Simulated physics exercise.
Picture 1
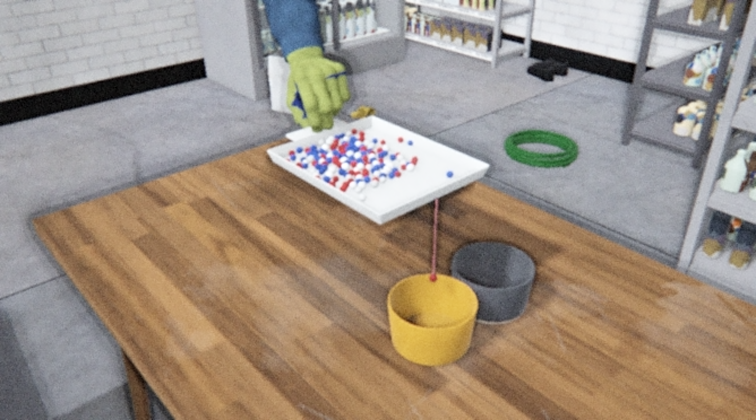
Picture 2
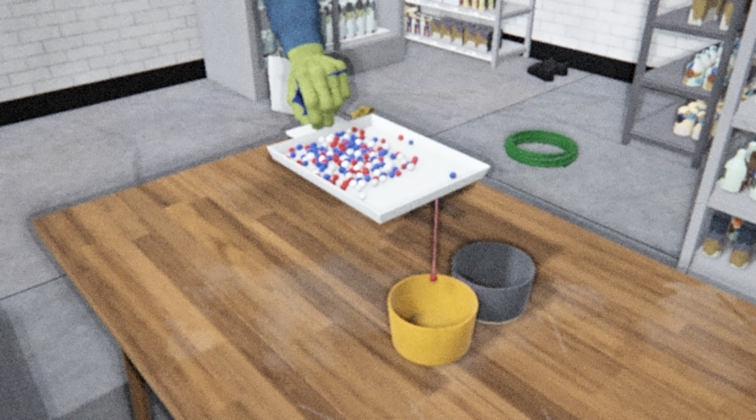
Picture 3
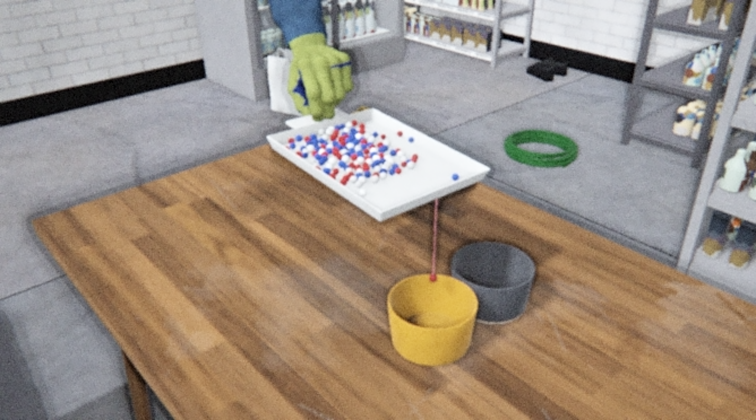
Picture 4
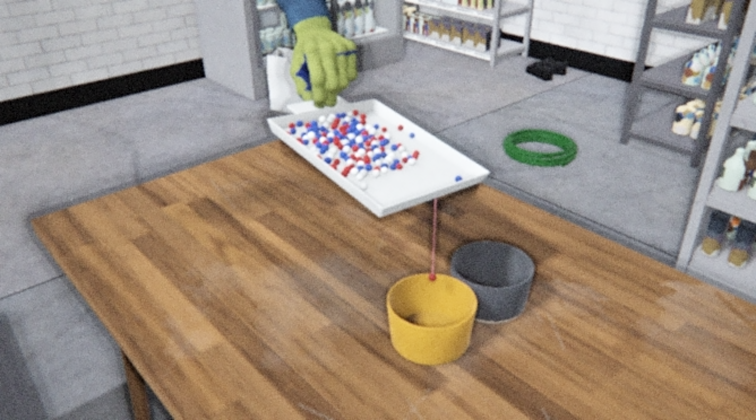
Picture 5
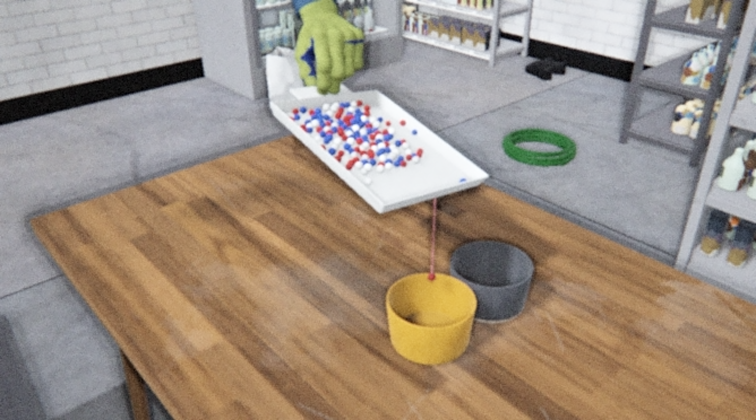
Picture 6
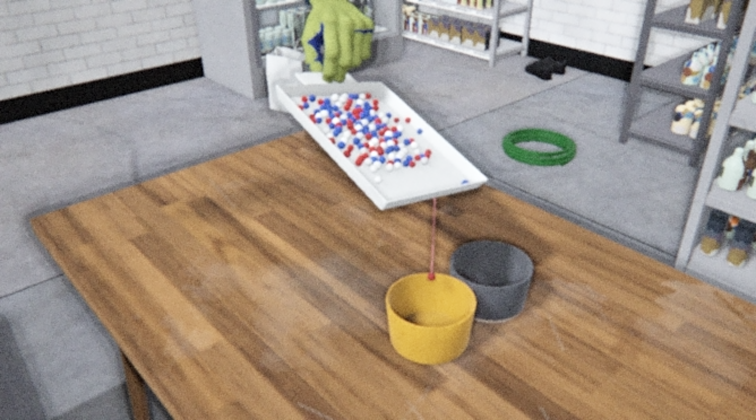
At first, a green-gloved hand holds a white tray of red, white and blue beads nearly level over a wooden table, above a yellow dish and a dark grey one. Then the hand raises the tray's far end, tilting it more steeply, and the beads begin to shift slightly toward the lower end.
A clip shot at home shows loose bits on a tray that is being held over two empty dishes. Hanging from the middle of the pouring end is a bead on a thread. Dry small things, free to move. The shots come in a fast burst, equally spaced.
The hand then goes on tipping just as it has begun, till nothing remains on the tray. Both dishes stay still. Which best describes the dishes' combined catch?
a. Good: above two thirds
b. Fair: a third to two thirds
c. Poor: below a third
a.
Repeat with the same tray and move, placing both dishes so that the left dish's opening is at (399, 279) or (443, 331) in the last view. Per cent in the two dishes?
I'd expect some 20 percent, and then some 40 percent.
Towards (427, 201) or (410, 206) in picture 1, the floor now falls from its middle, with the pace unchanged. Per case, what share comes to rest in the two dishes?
In turn 40 and 20 in a hundred.
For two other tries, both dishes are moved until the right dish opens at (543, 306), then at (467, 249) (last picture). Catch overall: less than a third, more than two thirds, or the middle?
First: Under a third; second: One to two thirds.
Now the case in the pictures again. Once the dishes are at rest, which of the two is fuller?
Fuller at the end: The rightward dish.
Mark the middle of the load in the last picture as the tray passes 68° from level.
Roughly at (491, 241).
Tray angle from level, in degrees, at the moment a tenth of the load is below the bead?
Roughly 65 degrees of tilt.
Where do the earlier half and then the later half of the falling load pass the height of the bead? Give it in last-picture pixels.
Around (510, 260), followed by around (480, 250).
Shortly afterwards, tray tipped steeply; near a third on the tray; near a third in the right dish; a little outside both; near a quarter in the air.
Next, tray tipped past a quarter turn; the bulk in the right dish; a little outside both; only a few in the air.
Some moments later, tray tipped past a quarter turn; the bulk in the right dish; near a quarter outside both.
In the end, tray tipped past a quarter turn; none at all in the left dish; the bulk in the right dish; near a quarter outside both.
